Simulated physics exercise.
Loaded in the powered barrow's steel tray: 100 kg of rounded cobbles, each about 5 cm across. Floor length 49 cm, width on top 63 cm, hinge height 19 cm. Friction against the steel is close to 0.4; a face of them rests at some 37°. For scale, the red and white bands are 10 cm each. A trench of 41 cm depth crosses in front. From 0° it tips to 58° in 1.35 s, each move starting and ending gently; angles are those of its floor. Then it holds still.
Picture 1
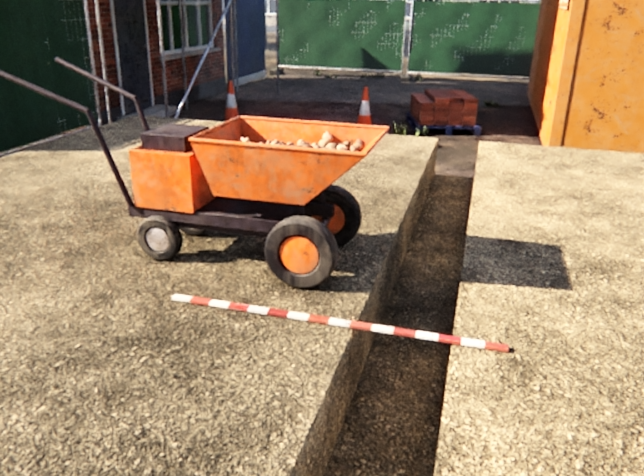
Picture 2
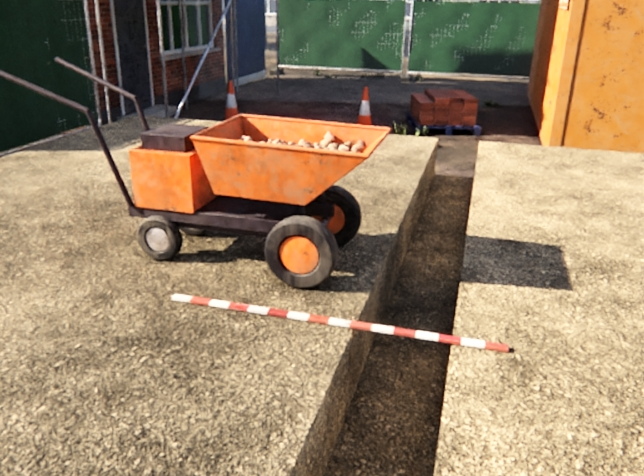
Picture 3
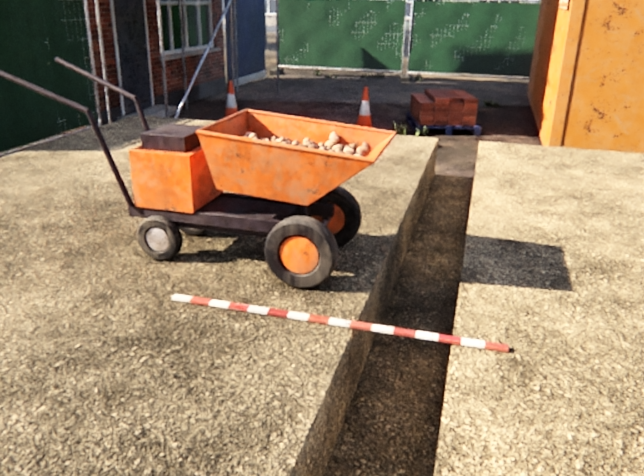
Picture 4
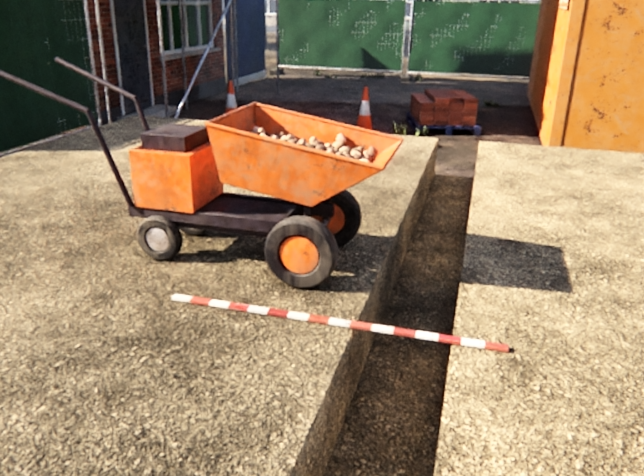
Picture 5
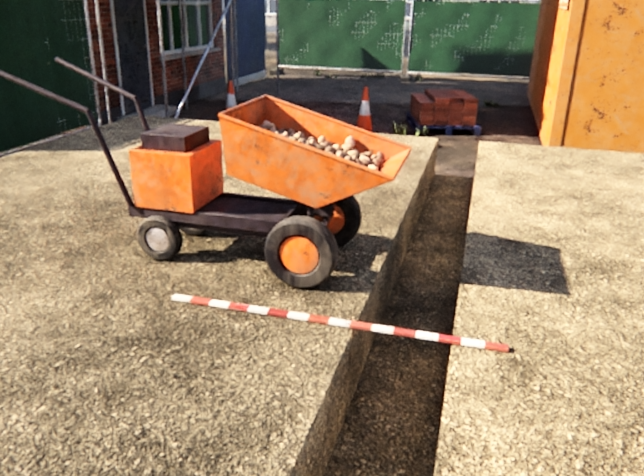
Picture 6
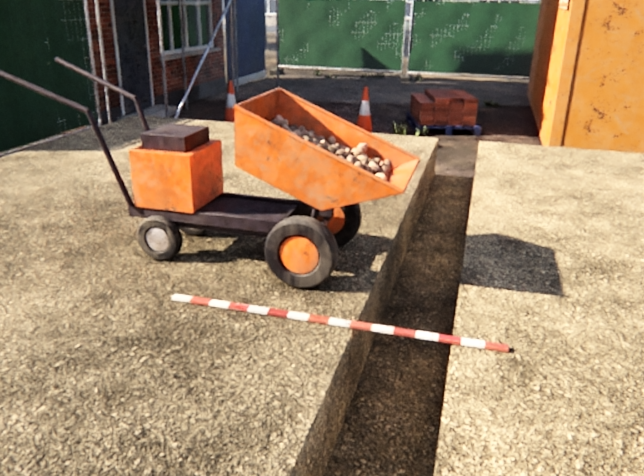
At first, an orange powered barrow loaded with stones stands beside a trench, its tray level, with a red-and-white striped rod lying on the ground in front. The tray then begins to tilt slightly toward the right, and steadily tips further, its rear rising and front lip lowering while the wheels stay still.
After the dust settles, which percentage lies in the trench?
Roughly 70 per cent ends in the trench.
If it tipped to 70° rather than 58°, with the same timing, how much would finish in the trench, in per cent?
It would be near 65 per cent.
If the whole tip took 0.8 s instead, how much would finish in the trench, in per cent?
Then about 60 per cent.
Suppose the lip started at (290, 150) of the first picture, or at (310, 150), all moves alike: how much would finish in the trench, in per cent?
Near 100 per cent from the first place, 100 from the second.
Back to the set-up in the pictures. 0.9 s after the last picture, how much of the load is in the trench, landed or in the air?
Some 10 per cent.
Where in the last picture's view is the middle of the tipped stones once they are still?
Their middle is at about (438, 335).
Then, 0.4 s after the last picture the floor is at 49°, 100 % in the tray; the foremost stones are at (408, 220).
Then, 0.9 s after the last picture the floor is at 58°, 87 % in the tray, 10 % in the trench, 3 % past the trench; the foremost stones are at (469, 274).
Then, 1.2 s after the last picture the floor is at 58°, 52 % in the tray, 24 % in the trench, 24 % past the trench; the foremost stones are at (548, 293).
Then, 3.2 s after the last picture the floor is at 58°, 0 % in the tray, 70 % in the trench, 30 % past the trench; the foremost stones are at (599, 303).
